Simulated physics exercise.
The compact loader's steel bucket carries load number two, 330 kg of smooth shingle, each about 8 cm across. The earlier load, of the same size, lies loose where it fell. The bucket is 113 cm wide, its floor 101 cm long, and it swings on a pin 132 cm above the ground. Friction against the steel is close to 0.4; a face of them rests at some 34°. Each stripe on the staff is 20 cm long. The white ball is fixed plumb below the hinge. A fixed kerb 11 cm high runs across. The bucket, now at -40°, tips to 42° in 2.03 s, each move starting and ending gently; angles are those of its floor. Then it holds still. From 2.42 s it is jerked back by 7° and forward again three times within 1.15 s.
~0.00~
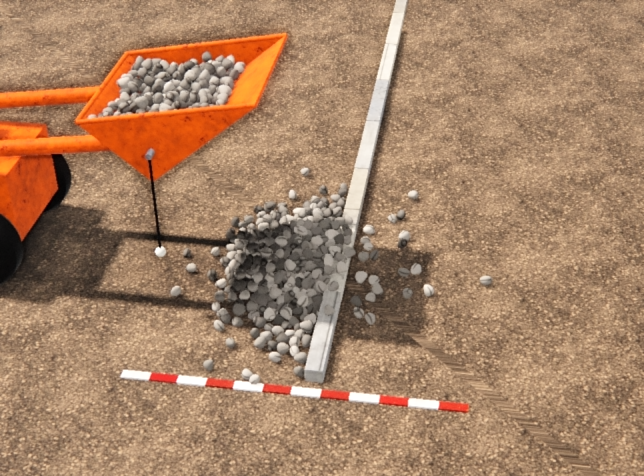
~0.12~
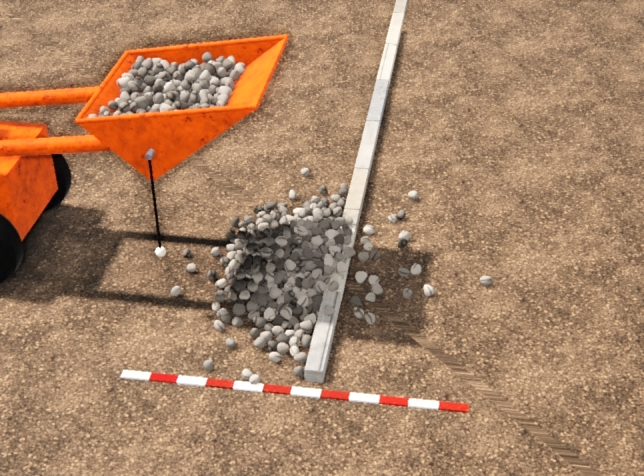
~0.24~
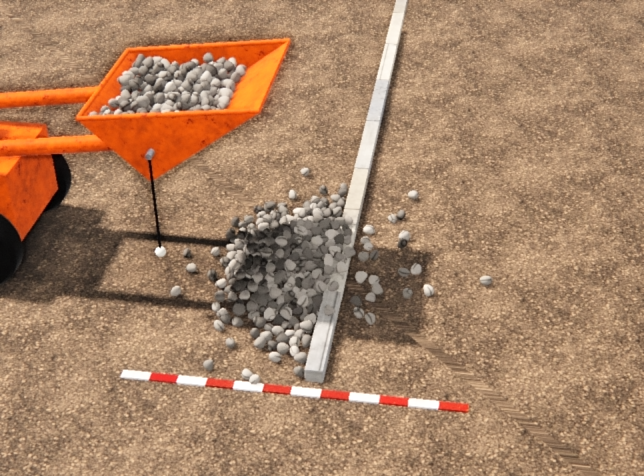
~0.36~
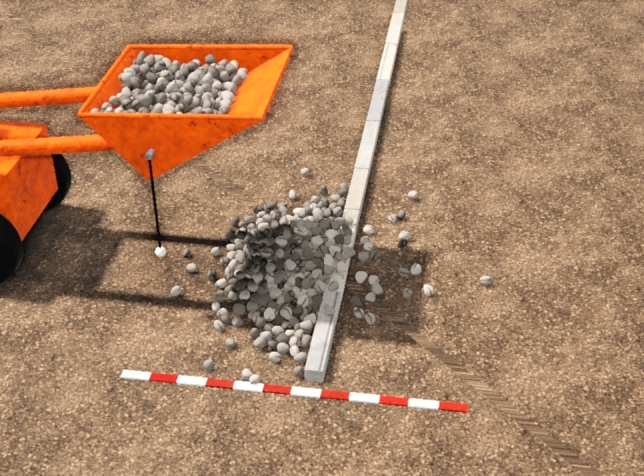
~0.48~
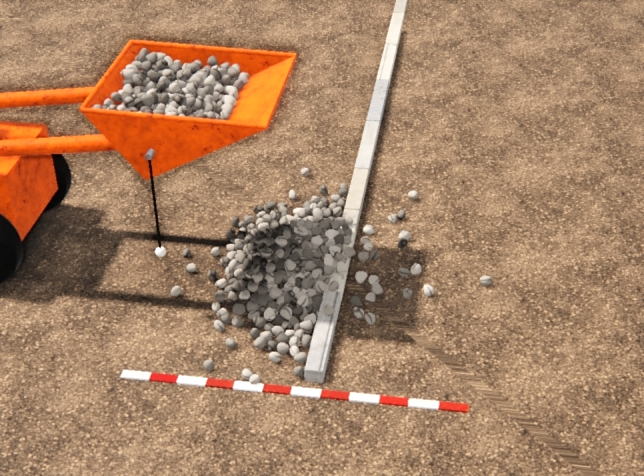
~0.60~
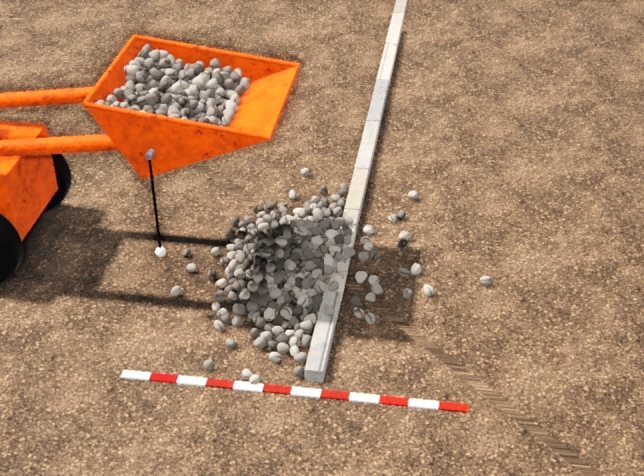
At the start, an orange loader's bucket full of grey stones is tilted at the left, beside a loose pile of stones lying mostly left of a pale kerb. The bucket barely moves at first, then slowly swings back toward level, its right end rising slightly, while the stones inside shift a little and the pile stays still.
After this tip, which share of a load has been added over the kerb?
Close to 29 parts in a hundred.
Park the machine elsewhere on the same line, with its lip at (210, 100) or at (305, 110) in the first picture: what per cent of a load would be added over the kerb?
Near 5 per cent from the first place, 80 from the second.
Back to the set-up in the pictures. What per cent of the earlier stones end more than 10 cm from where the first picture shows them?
About 15 per cent.
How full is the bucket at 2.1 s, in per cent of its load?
About 15 per cent.
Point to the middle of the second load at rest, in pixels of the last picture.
Their middle is at about (305, 259).
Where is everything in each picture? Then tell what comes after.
In the first picture, lip at (256, 105), floor tilted -40°, highest stones at (200, 73). The earlier load is highest near (298, 246), 24 cm above ground level, 95 % on this side of the kerb, 5 % over the kerb.
In the second picture, the bucket is at -39°, its lip at (257, 107); the top of the load is at (200, 73); the stones move at 0.0 m/s on average.
In the third picture, the bucket is at -37°, its lip at (259, 111); the top of the load is at (191, 73); the stones move at 0.1 m/s on average.
In the fourth picture, lip at (263, 118), floor tilted -33°, highest stones at (166, 74); the stones move at 0.1 m/s on average.
In the fifth picture, the bucket is at -28°, its lip at (267, 127); the top of the load is at (141, 68); the stones move at 0.2 m/s on average.
In the sixth picture, the bucket is at -23°, its lip at (270, 138); the top of the load is at (143, 63); the stones move at 0.2 m/s on average.
After 1.5 s the floor is at 29°; in per cent of one load, 100 in the bucket, 95 on this side of the kerb, 5 over the kerb; the foremost stones are at (420, 258).
After 2.1 s the floor is at 42°; in per cent of one load, 17 in the bucket, 175 on this side of the kerb, 7 over the kerb; the foremost stones are at (420, 258).
After 4.0 s the floor is at 42°; in per cent of one load, 0 in the bucket, 166 on this side of the kerb, 34 over the kerb; the foremost stones are at (481, 289).
After 6.7 s the floor is at 42°; in per cent of one load, 0 in the bucket, 166 on this side of the kerb, 34 over the kerb; the foremost stones are at (481, 289). Net gain over the kerb, 29.
